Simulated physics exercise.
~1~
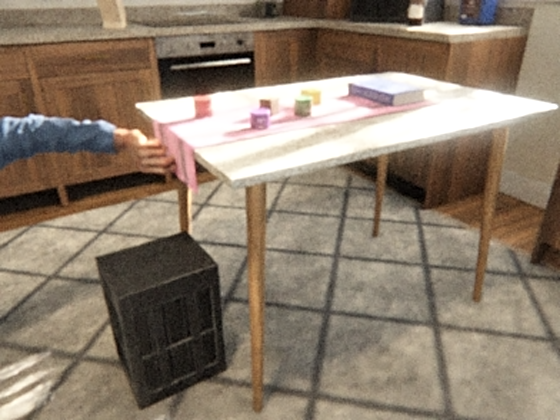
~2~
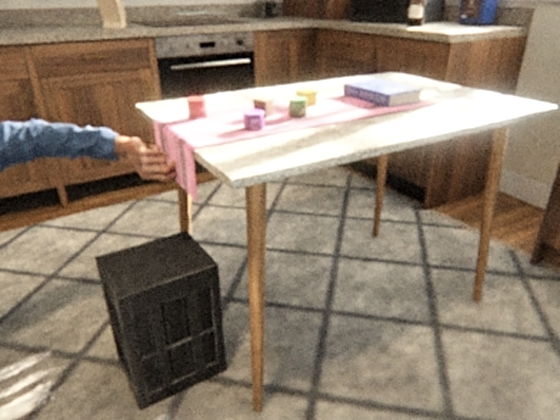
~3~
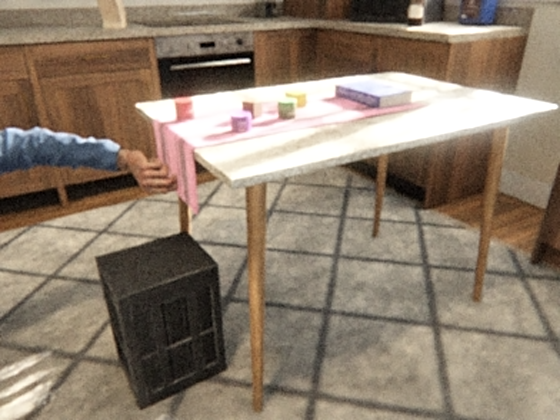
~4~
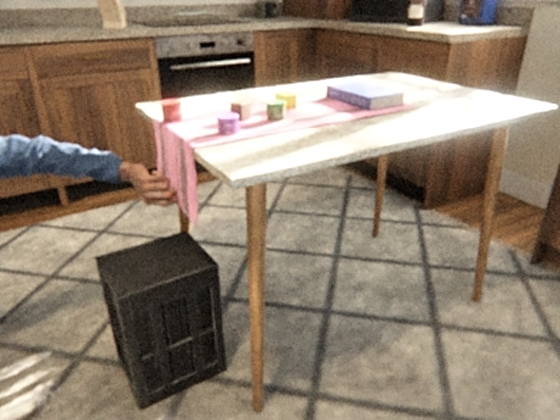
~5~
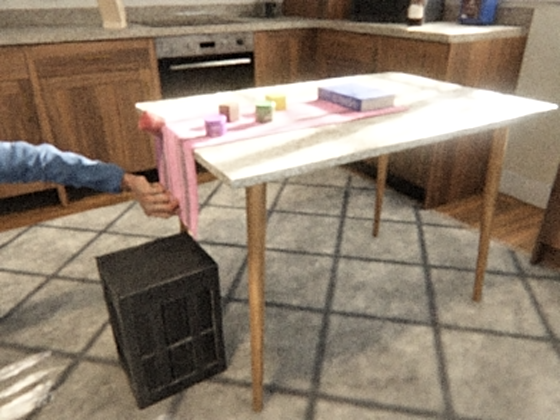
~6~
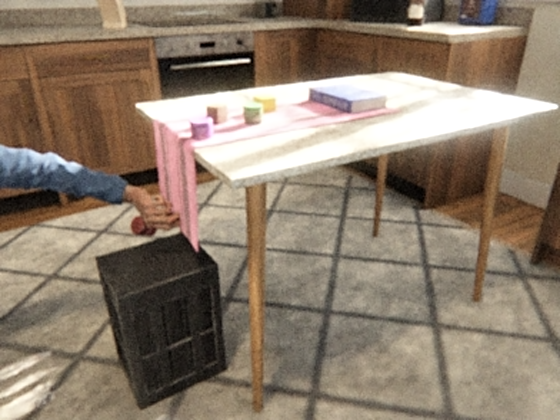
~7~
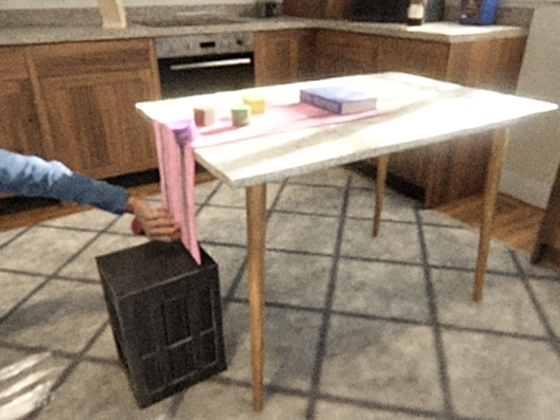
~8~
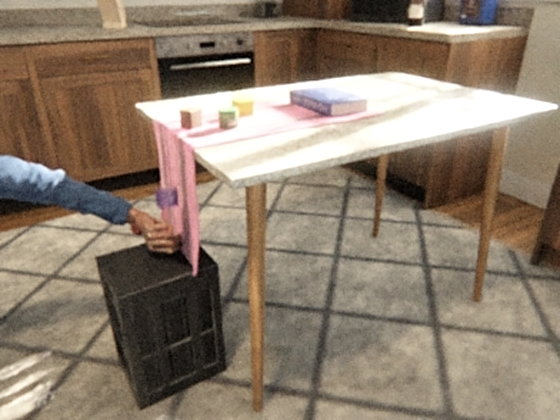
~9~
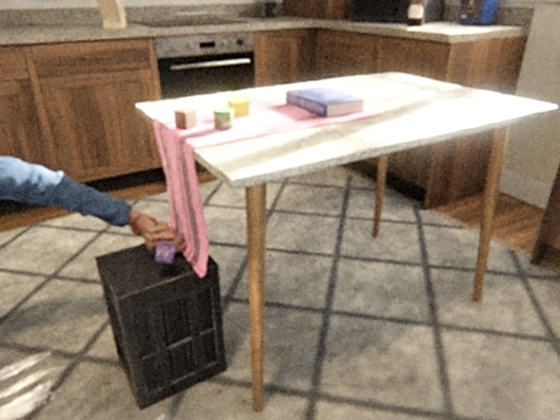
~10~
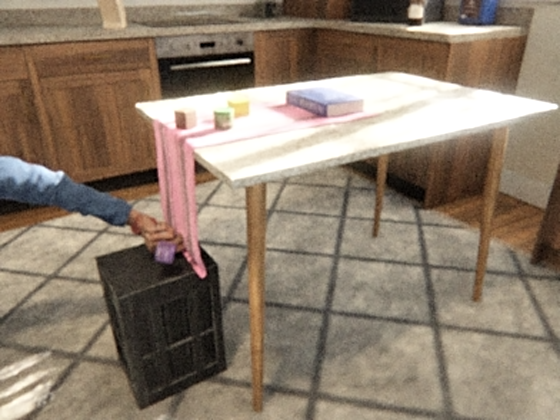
A hand pulls a pink scarf down leftward until red and purple pots fall off the table.
